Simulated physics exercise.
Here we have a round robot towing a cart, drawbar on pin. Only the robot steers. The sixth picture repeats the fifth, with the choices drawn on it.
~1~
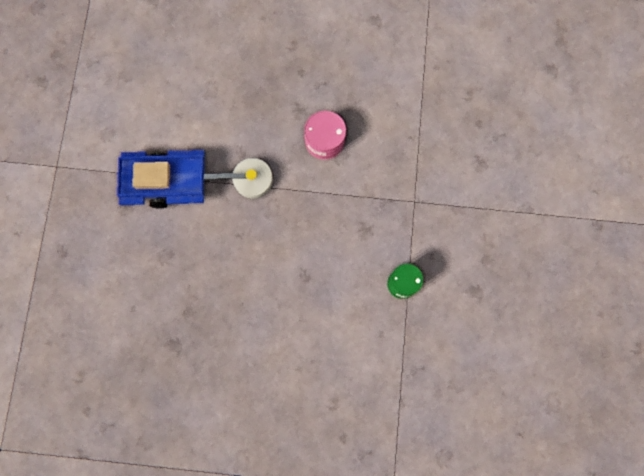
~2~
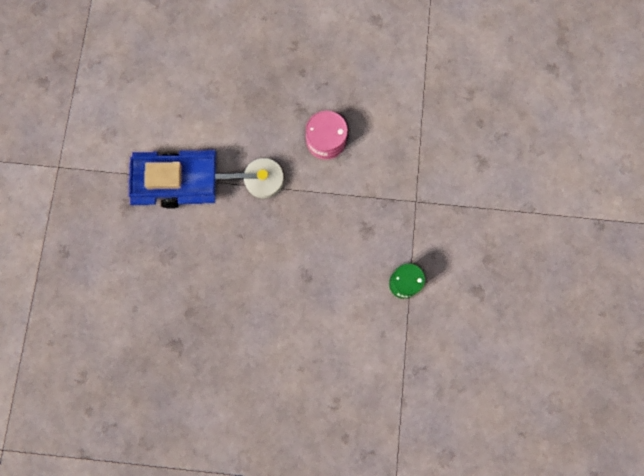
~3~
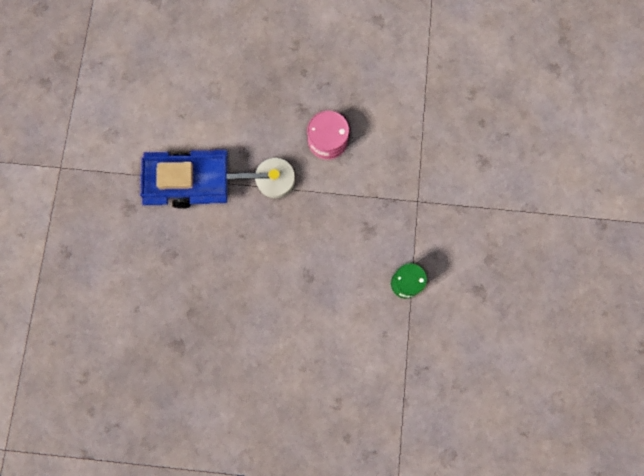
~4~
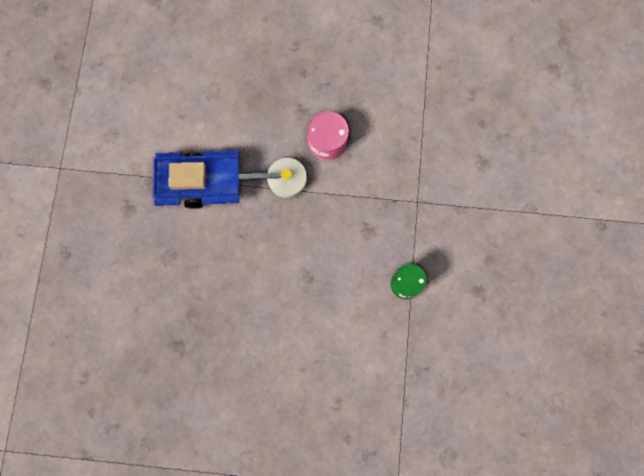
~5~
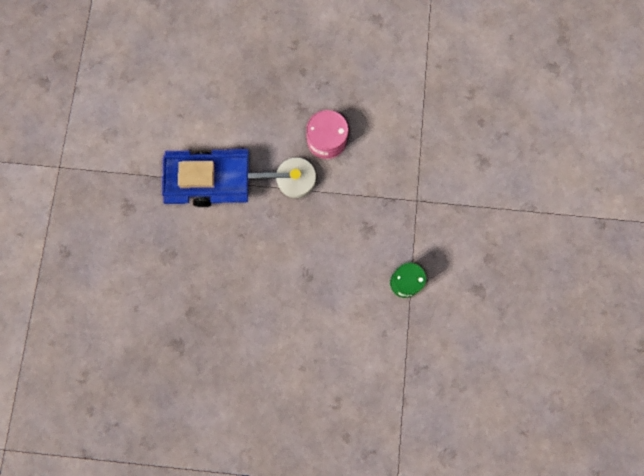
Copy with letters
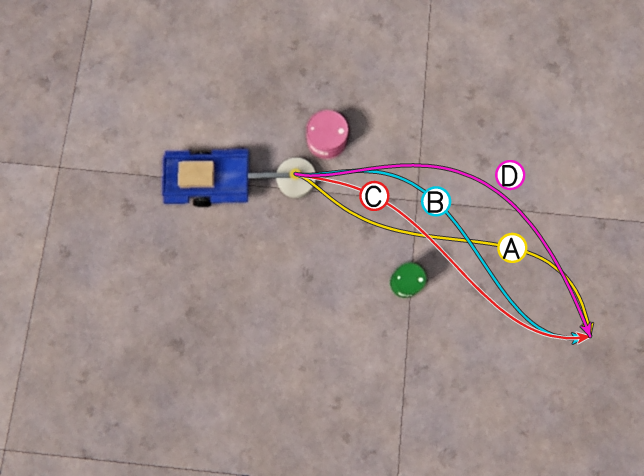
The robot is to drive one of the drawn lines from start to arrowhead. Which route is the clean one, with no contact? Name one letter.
A.
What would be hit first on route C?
It meets the green keg.
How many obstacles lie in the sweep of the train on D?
In all, one.
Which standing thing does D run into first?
The pink tub.
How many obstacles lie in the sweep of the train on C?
In all, one.
On the copy, A from (295, 174) via (459, 240) to (590, 336); B from (295, 174) via (456, 224) to (585, 338); C from (295, 174) via (439, 248) to (590, 336); D from (295, 174) via (479, 180) to (590, 336).
On A. First, robot (400, 234), cart (315, 203).
Then, robot (524, 254), cart (436, 233).
Finally, robot (585, 337), cart (517, 271); nothing has been touched.
By contrast, B meets the pink tub; C meets the green keg; D meets the pink tub.
